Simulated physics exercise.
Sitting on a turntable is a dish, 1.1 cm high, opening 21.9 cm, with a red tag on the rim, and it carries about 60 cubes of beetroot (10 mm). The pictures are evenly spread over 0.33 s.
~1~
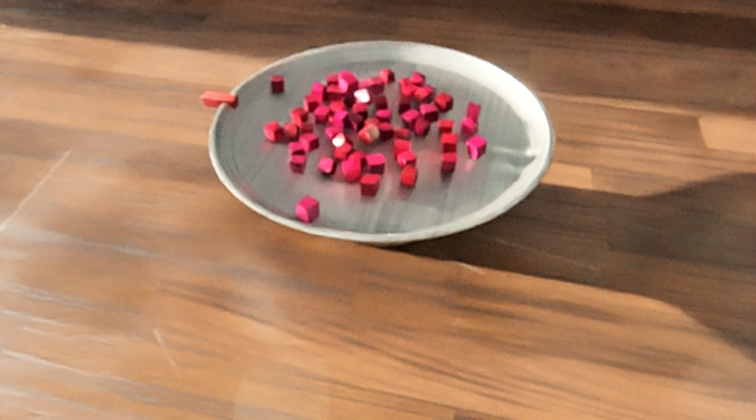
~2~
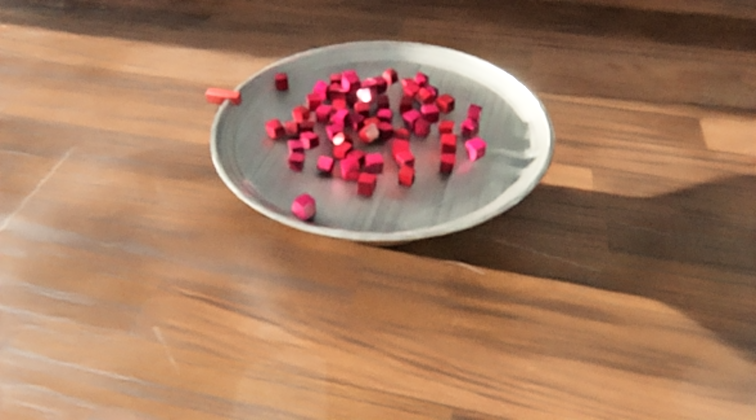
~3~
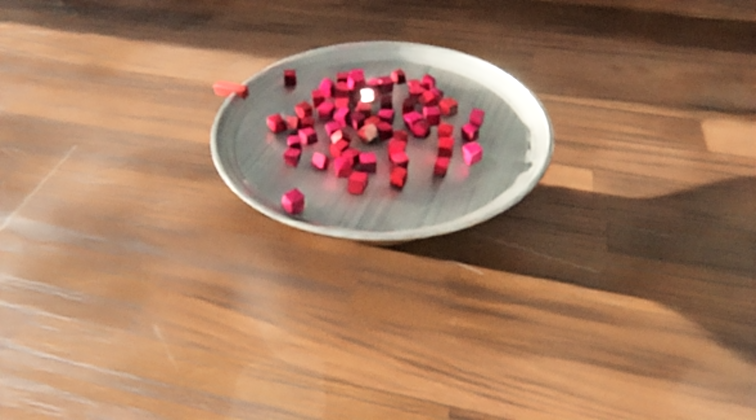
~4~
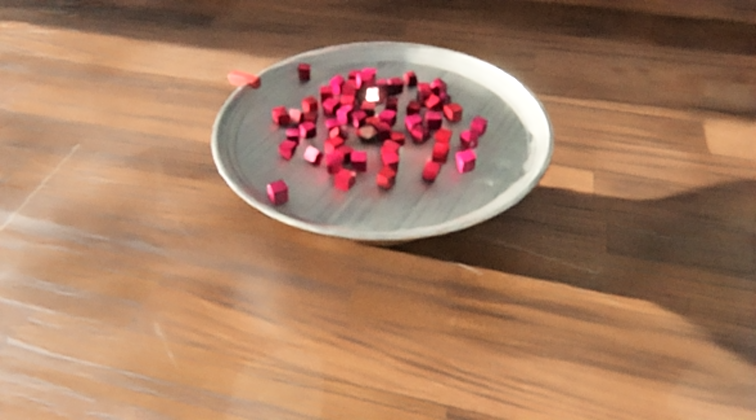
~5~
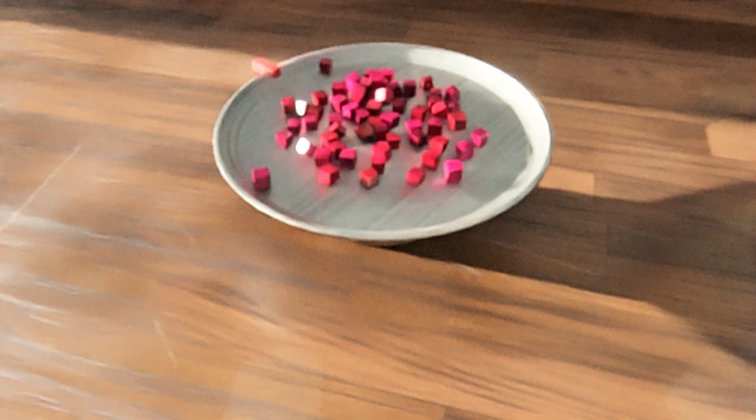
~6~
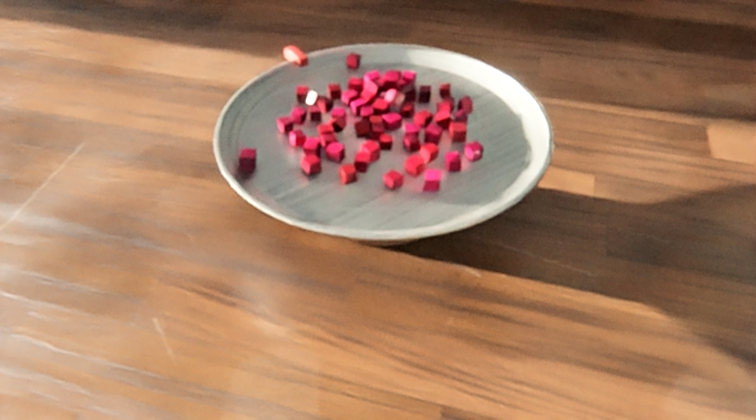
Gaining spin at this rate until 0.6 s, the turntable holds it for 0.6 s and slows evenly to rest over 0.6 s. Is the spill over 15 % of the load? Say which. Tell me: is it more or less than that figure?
It is less than that figure.
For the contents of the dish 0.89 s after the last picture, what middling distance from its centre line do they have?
I'd say close to 4.5 cm.
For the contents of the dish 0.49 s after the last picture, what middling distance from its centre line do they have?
About 4.5 cm.
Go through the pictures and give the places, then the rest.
The first picture shows dish at (382, 239); turned 0 degrees, tag at (220, 99); top of the load at (333, 83).
The second picture shows dish at (382, 238); turned 2 degrees, tag at (224, 95); top of the load at (337, 82).
The third picture shows dish at (382, 237); turned 6 degrees, tag at (231, 88); top of the load at (357, 82).
The fourth picture shows dish at (383, 237); turned 14 degrees, tag at (245, 78); top of the load at (365, 80).
The fifth picture shows dish at (383, 237); turned 24 degrees, tag at (266, 66); top of the load at (354, 82).
The sixth picture shows dish at (383, 236); turned 38 degrees, tag at (296, 55); top of the load at (392, 81).
Then, 0.49 s after the last picture, dish 100 %; middle of the pieces not yet landed near (389, 132).
Then, 0.89 s after the last picture, dish 100 %; middle of the pieces not yet landed near (375, 120).
Then, 1.26 s after the last picture, dish 100 %; middle of the pieces not yet landed near (395, 122).
Then, 1.62 s after the last picture, dish 100 %; middle of the pieces not yet landed near (396, 124).
In the end, dish 100 %.
